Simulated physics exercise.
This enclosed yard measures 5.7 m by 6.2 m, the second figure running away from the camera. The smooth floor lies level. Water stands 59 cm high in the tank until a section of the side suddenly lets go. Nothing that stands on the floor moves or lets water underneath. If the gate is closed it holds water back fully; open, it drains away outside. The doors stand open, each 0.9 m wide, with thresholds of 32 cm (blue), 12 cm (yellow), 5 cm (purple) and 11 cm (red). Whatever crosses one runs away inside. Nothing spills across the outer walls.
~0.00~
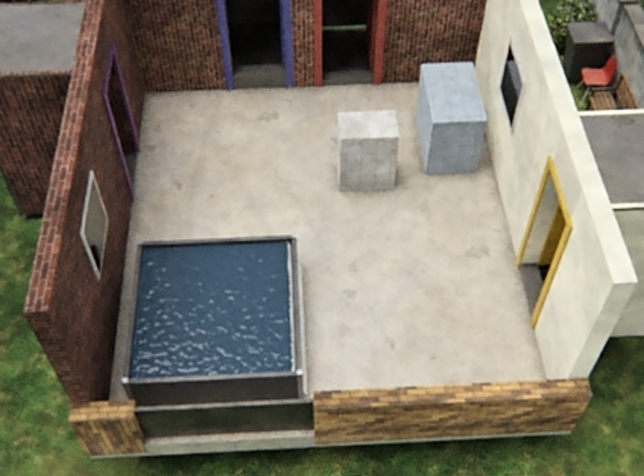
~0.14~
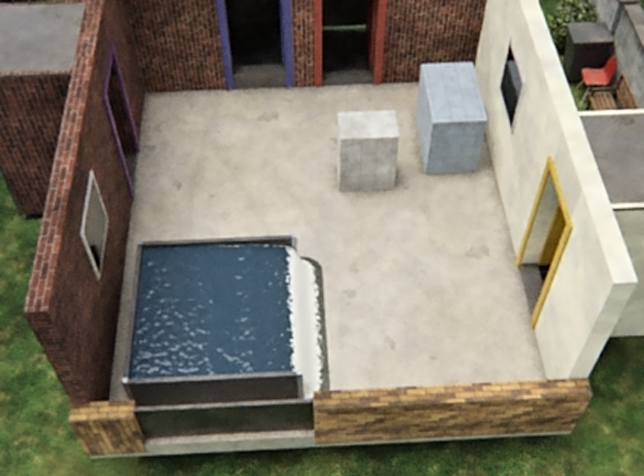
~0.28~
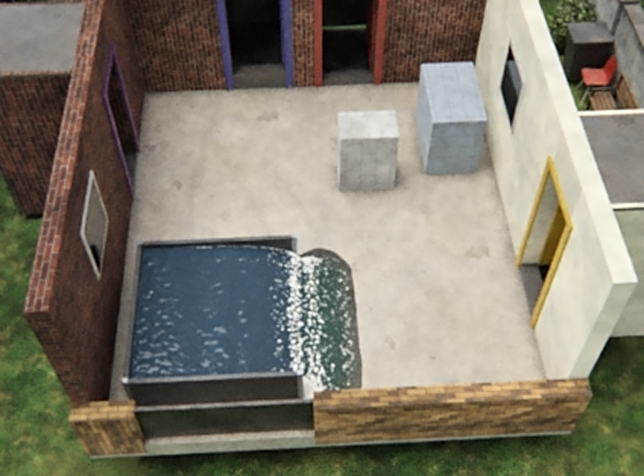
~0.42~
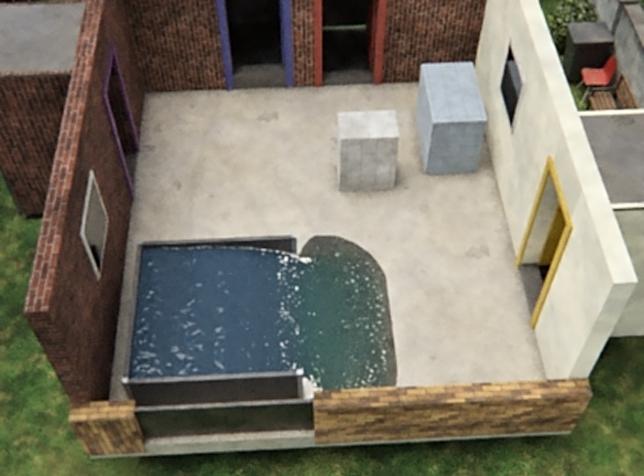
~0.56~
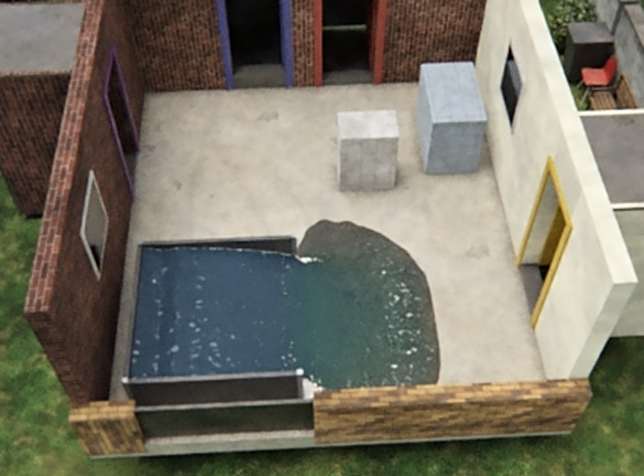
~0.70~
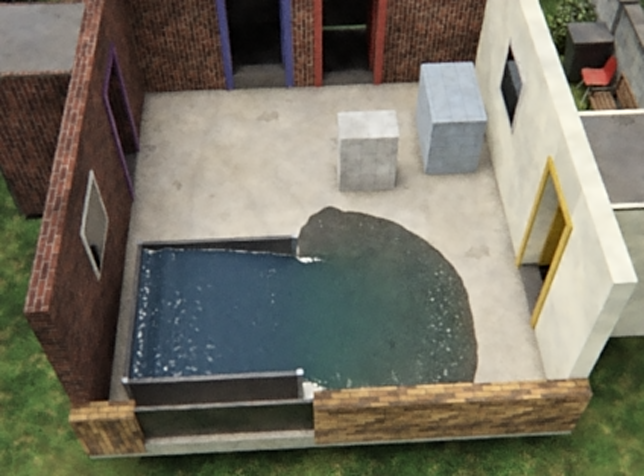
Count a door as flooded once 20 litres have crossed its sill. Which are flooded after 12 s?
The water let in: At the blue door it stays under the limit; at the yellow door it goes over the limit; at the purple door it exceeds the limit; at the red door it does not reach the limit.
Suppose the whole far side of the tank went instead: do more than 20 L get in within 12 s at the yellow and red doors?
Then: Yellow below, red past it.
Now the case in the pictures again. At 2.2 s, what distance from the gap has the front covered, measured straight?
About 4.8 m.
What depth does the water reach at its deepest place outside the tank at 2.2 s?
About 41 cm.
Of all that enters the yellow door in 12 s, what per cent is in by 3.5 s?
About 85 per cent.
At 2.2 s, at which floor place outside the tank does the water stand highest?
Near (532, 394).
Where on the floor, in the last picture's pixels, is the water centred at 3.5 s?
Around (398, 290).
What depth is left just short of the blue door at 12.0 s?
Roughly 8.5 cm deep.
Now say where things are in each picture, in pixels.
The first frame shows still water, 59 cm deep, in the tank at (216, 308).
In the second frame, water pours out at (296, 319) and has run 1.1 m, to (301, 261); typically 8 cm deep outside, 59 cm at the tank's back.
In the third frame, water pours out at (296, 321) and has run 1.3 m, to (330, 256); typically 11 cm deep outside, 59 cm at the tank's back.
In the fourth frame, the front is at (354, 248), 1.6 m from the gap at (296, 322); 2.9 m2 of floor is under water; 59 cm left at the back of the tank.
In the fifth frame, water pours out at (296, 322) and has run 2.0 m, to (400, 253); typically 8 cm deep outside, 57 cm at the tank's back.
In the sixth frame, water pours out at (296, 322) and has run 2.4 m, to (454, 278); typically 7 cm deep outside, 51 cm at the tank's back.
After 1.4 s water covers 40 % of the floor and is deepest (36 cm) near (549, 406); blue door not reached, yellow door 24 cm at the sill, 26 L in, purple door not reached, red door not reached.
After 2.2 s water covers 40 % of the floor and is deepest (41 cm) near (532, 394); blue door not reached, yellow door 33 cm at the sill, 115 L in, purple door not reached, red door not reached.
After 3.5 s water covers 45 % of the floor and is deepest (29 cm) near (458, 177); blue door not reached, yellow door 23 cm at the sill, 234 L in, purple door not reached, red door not reached.
After 7.0 s water covers 95 % of the floor and is deepest (16 cm) near (470, 83); blue door 4 cm at the sill, 0 L in, yellow door 11 cm at the sill, 269 L in, purple door 9 cm at the sill, 1 L in, red door 10 cm at the sill, 4 L in.
After 12.0 s water covers 100 % of the floor and is deepest (10 cm) near (107, 428); blue door 8 cm at the sill, 0 L in, yellow door 6 cm at the sill, 269 L in, purple door 9 cm at the sill, 72 L in, red door 4 cm at the sill, 5 L in.
